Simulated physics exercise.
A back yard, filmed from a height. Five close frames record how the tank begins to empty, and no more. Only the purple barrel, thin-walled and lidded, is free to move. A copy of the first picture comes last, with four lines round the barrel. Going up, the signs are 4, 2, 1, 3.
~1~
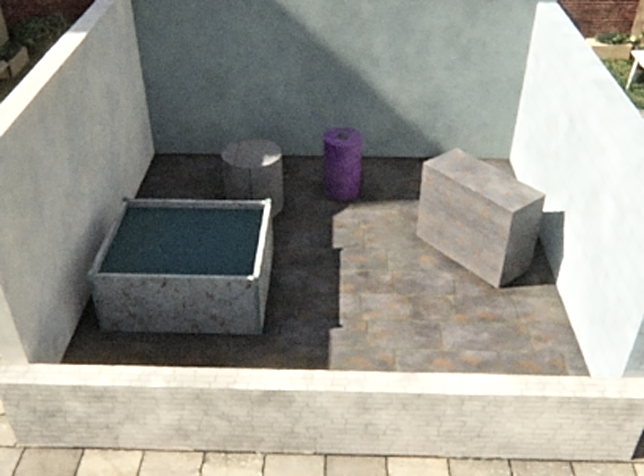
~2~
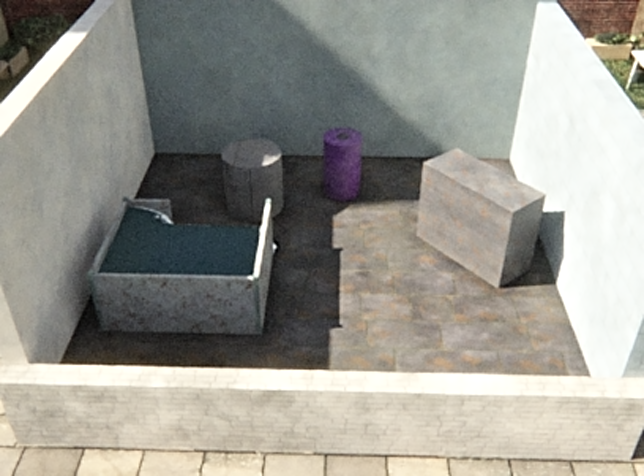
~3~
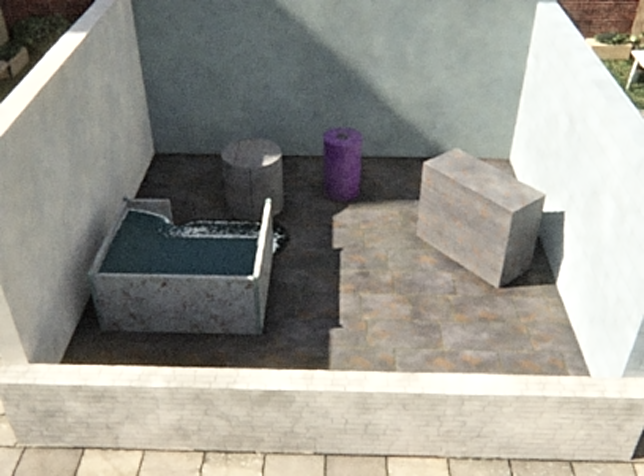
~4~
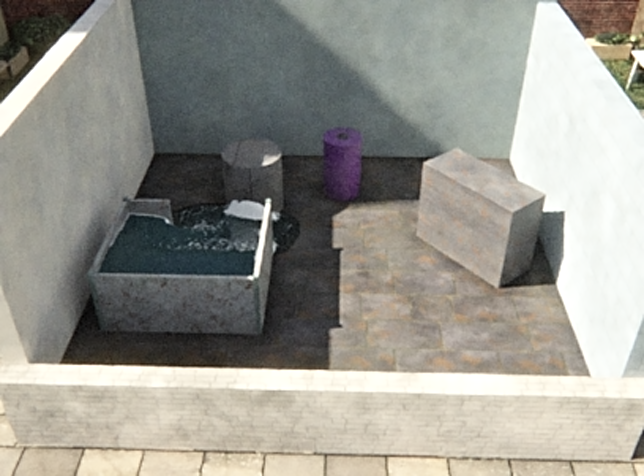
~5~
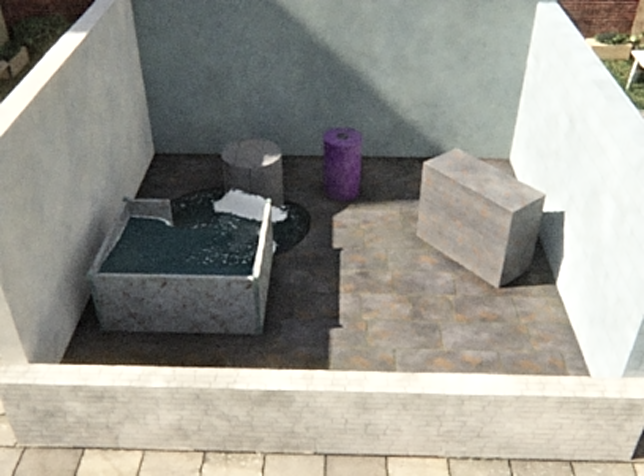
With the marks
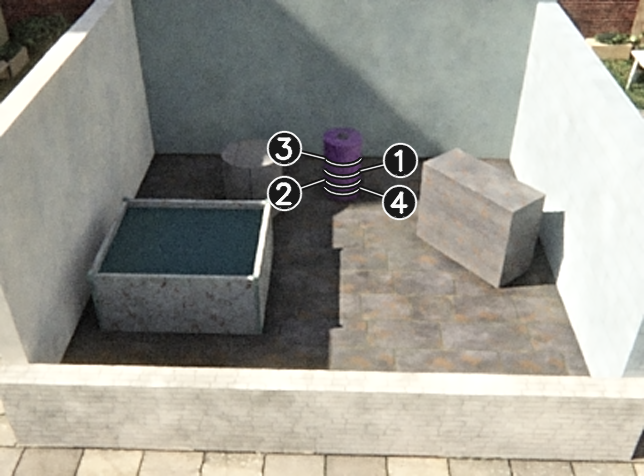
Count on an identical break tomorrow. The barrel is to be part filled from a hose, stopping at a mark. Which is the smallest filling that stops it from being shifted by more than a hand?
Mark 2 just does it.
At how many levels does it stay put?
Three of the four.
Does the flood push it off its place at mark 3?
No.
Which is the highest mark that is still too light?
It is 4.
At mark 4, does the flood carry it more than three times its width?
No, it does not.
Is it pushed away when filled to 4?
Yes.
In white, 1 at (342, 177); 2 at (342, 186); 3 at (342, 165); 4 at (342, 194); from the bottom up 4, 2, 1, 3.
If 1 is chosen, it does not move.
If 2 is chosen, it shifts by a finger or two and stays.
If 3 is chosen, it does not move.
If 4 is chosen, it is pushed about its own width away.
